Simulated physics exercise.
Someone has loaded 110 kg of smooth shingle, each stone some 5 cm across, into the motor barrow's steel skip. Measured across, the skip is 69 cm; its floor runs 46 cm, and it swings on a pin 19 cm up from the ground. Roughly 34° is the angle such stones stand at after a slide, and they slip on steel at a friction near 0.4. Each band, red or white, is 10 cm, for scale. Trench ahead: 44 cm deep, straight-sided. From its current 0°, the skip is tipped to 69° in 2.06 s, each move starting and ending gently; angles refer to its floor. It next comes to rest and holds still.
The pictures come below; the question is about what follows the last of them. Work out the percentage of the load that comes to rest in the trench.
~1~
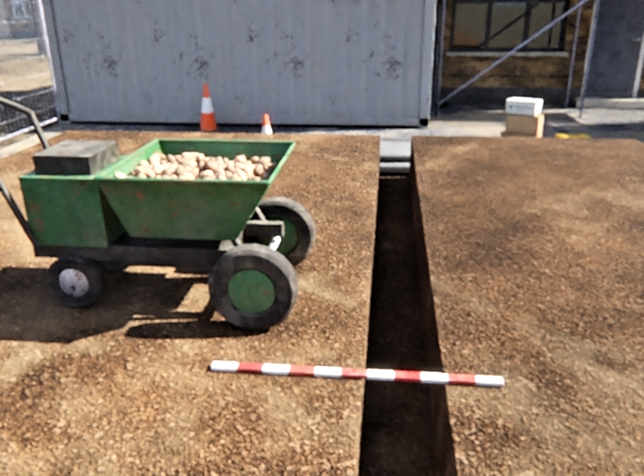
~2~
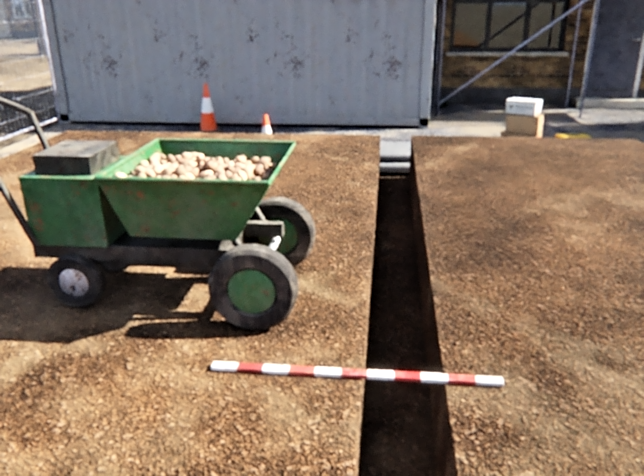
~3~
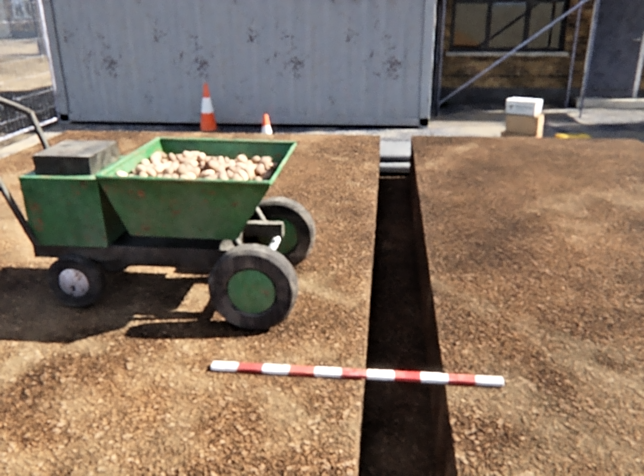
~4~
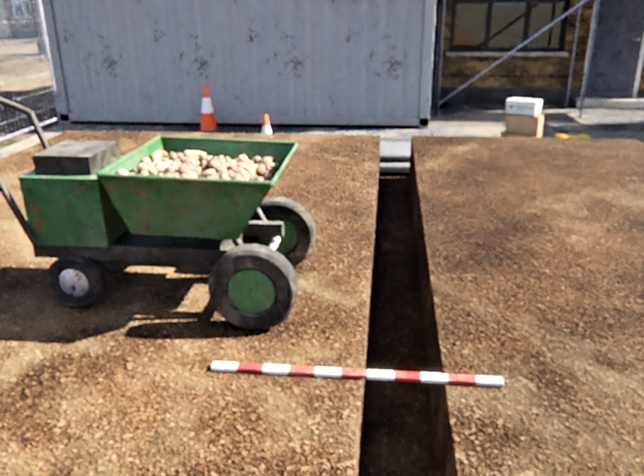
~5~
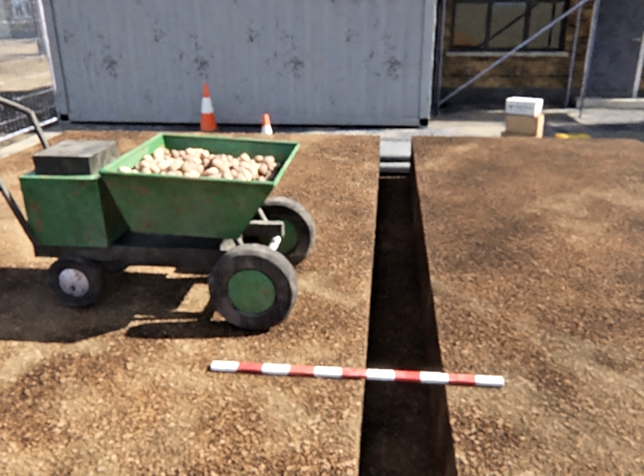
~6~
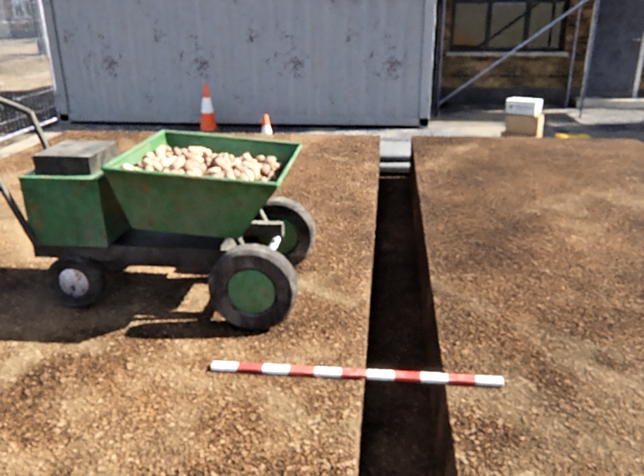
It works out at about 97 per cent of the load.
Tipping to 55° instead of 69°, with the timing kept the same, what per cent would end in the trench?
In that case some 40 per cent.
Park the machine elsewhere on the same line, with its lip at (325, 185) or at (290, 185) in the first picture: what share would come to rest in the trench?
Close to 45 percent in the first case, 80 percent in the second.
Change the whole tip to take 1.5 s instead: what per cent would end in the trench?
Around 90 per cent would end in the trench.
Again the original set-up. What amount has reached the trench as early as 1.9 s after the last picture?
I'd put it near 50 per cent.
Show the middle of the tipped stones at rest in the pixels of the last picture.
At about pixel (401, 361) in the last view.
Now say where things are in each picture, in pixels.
The first picture shows lip at (269, 183), floor tilted 0°, highest stones at (205, 163).
In the second picture, the skip is at 0°, its lip at (269, 183); the top of the load is at (205, 163).
The third picture shows lip at (270, 183), floor tilted 1°, highest stones at (200, 162).
In the fourth picture, the skip is at 2°, its lip at (272, 184); the top of the load is at (193, 161).
In the fifth picture, the skip is at 3°, its lip at (274, 185); the top of the load is at (187, 159).
In the sixth picture, the skip is at 4°, its lip at (277, 185); the top of the load is at (183, 156).
Then, 1.2 s after the last picture the floor is at 58°, 98 % in the skip, 2 % in the trench; the foremost stones are at (386, 250).
Then, 1.9 s after the last picture the floor is at 69°, 50 % in the skip, 48 % in the trench, 2 % past the trench; the foremost stones are at (475, 296).
Then, 2.2 s after the last picture the floor is at 69°, 28 % in the skip, 69 % in the trench, 3 % past the trench; the foremost stones are at (527, 298).
Then, 4.2 s after the last picture the floor is at 69°, 0 % in the skip, 97 % in the trench, 3 % past the trench; the foremost stones are at (544, 296).
